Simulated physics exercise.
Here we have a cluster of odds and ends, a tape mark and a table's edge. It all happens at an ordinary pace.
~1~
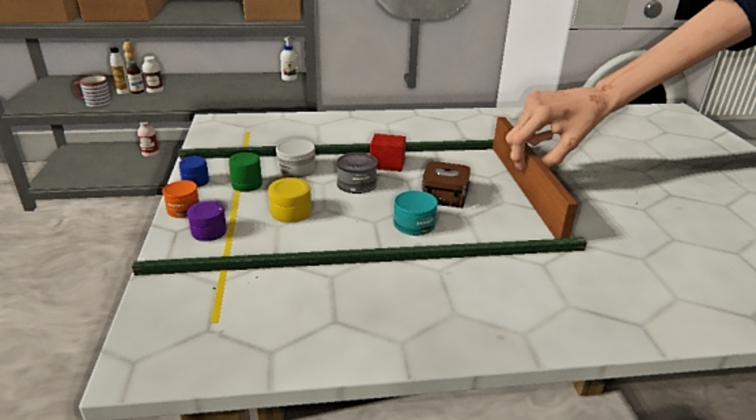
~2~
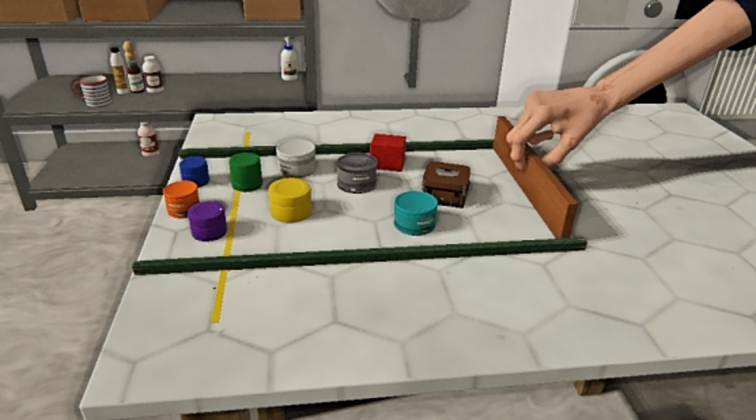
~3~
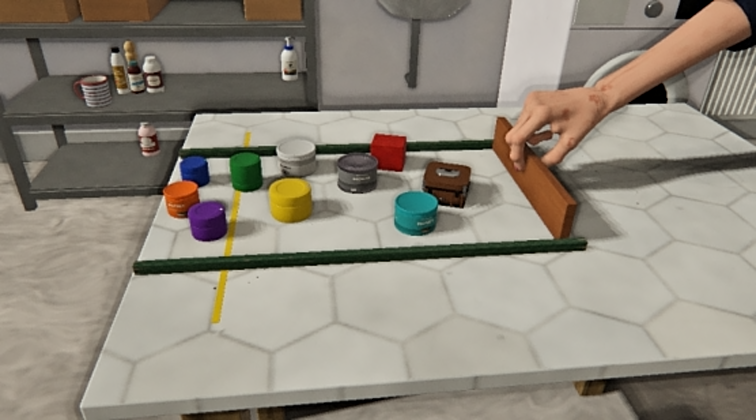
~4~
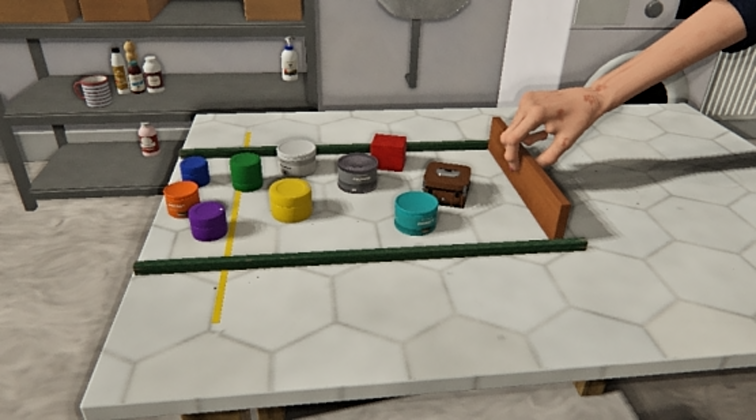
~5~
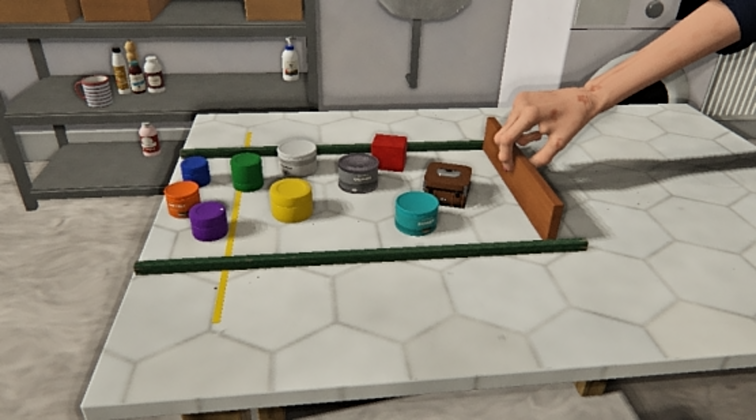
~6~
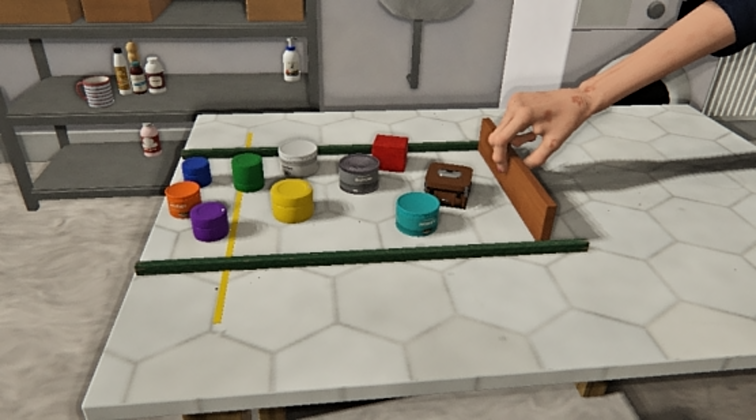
The clip shows a hand holding a brown board upright between two green rails on a tiled table, then sliding it slightly left toward colourful tubs, a red block and a brown box, which stay essentially still near yellow tape.
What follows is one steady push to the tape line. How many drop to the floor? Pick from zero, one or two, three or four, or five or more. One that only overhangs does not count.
The number that fall off is one or two.
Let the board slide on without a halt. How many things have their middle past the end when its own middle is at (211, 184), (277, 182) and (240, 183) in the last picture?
Past the end: 6, 0 and 2.
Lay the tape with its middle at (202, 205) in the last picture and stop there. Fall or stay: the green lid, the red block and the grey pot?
The green lid drops off; the red block remains up; the grey pot is kept.
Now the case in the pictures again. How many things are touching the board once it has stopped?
That makes 4.
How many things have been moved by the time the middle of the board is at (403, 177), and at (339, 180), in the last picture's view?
First 4, then 6.
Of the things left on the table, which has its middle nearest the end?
The yellow lid ends nearest.
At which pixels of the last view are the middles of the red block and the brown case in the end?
The red block at (226, 159), the brown case at (213, 199).
Soon after, none off yet; orange tub at rest near (185, 200); blue lid at rest near (197, 173); purple lid at rest near (210, 222).
After that, none off yet; orange tub at rest near (185, 200); blue lid at rest near (197, 173); purple lid moving near (202, 225).
In the end, the number that fall off is one or two; gone, blue lid and orange tub.
